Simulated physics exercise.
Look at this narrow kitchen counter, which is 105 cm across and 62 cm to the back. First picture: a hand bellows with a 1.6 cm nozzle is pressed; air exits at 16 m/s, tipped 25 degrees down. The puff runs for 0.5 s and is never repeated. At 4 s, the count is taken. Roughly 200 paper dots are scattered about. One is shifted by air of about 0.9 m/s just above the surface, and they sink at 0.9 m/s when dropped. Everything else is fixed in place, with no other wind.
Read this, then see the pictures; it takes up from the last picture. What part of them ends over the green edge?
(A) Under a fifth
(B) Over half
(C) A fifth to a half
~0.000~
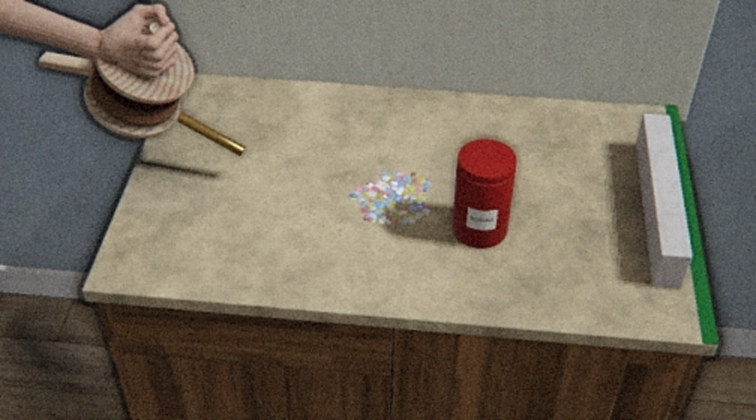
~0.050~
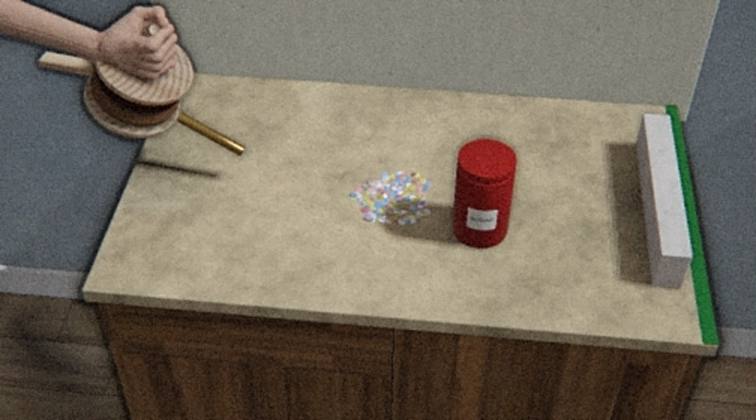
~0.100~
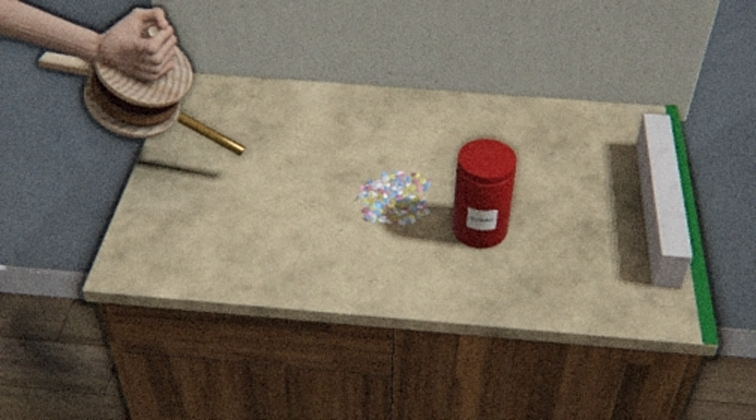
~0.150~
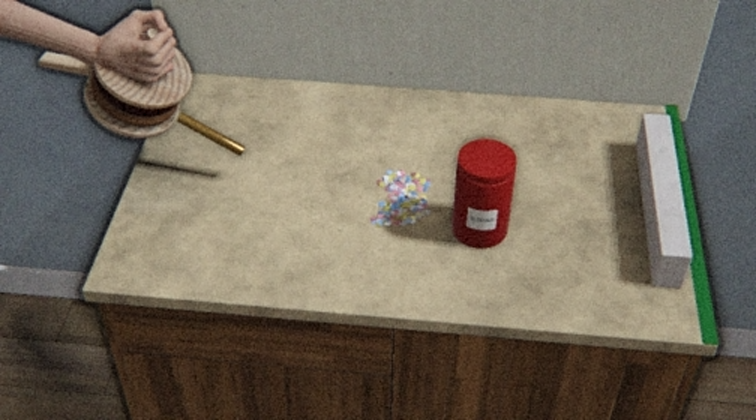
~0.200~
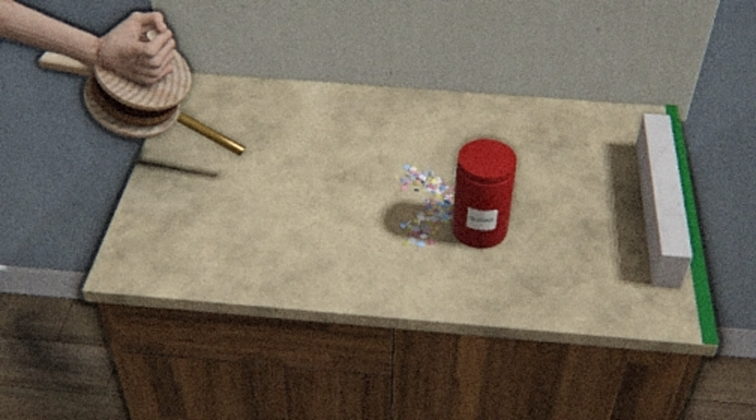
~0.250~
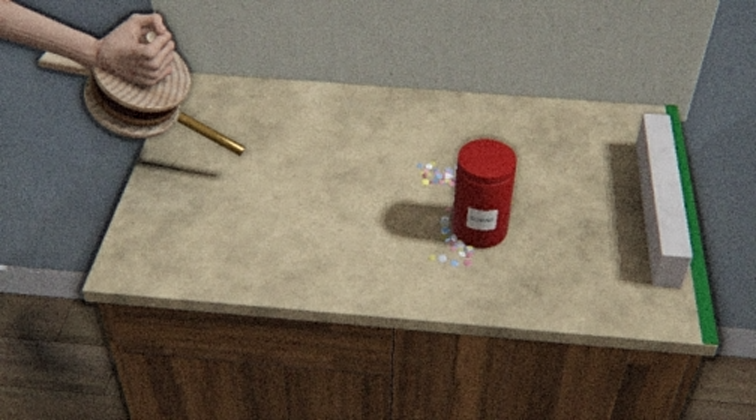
Answer: A.
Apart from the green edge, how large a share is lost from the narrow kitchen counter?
About 10 %.
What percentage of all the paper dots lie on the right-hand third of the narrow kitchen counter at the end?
I'd estimate around 80 per cent.
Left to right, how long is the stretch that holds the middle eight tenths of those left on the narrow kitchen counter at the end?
Around 10 cm.
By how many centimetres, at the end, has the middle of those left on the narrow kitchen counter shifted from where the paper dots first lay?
Distance: Approx. 45 cm.
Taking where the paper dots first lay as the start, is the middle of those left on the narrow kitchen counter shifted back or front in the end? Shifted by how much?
Shift: Backward, approx. 5 cm.
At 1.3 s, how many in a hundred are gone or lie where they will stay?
Estimate: Close to 100 %.
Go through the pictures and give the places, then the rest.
The middle of the paper dots is near (391, 197), none has stirred yet and the mouth of the hand bellows is at (243, 152), in the first picture.
The middle of the paper dots is near (391, 197), none has stirred yet and the green edge is centred on (695, 211), in the second picture.
The middle of the paper dots is near (391, 197), none has stirred yet, the top of a jar is at (487, 158) and the top of a plank is at (666, 180), in the third picture.
The middle of the paper dots is near (401, 199), the farthest in sight from the hand bellows is at (426, 212) and about 25 % have left their places, in the fourth picture.
The middle of the paper dots is near (434, 200), the farthest in sight from the hand bellows is at (456, 212) and about 90 % have left their places, in the fifth picture.
The middle of the paper dots is near (467, 206), the farthest in sight from the hand bellows is at (510, 203) and all have left their places, in the sixth picture.
After 0.8 s the count stands so, 0 % are over the green edge; the middle of those left on the top is near (643, 195).
After 1.3 s the count stands so, 0 % are over the green edge; the middle of those left on the top is near (643, 195).
After 2.2 s the count stands so, 0 % are over the green edge; the middle of those left on the top is near (643, 195).
After 4.0 s, at the end, 0 % are over the green edge; the middle of those left on the top is near (643, 195).
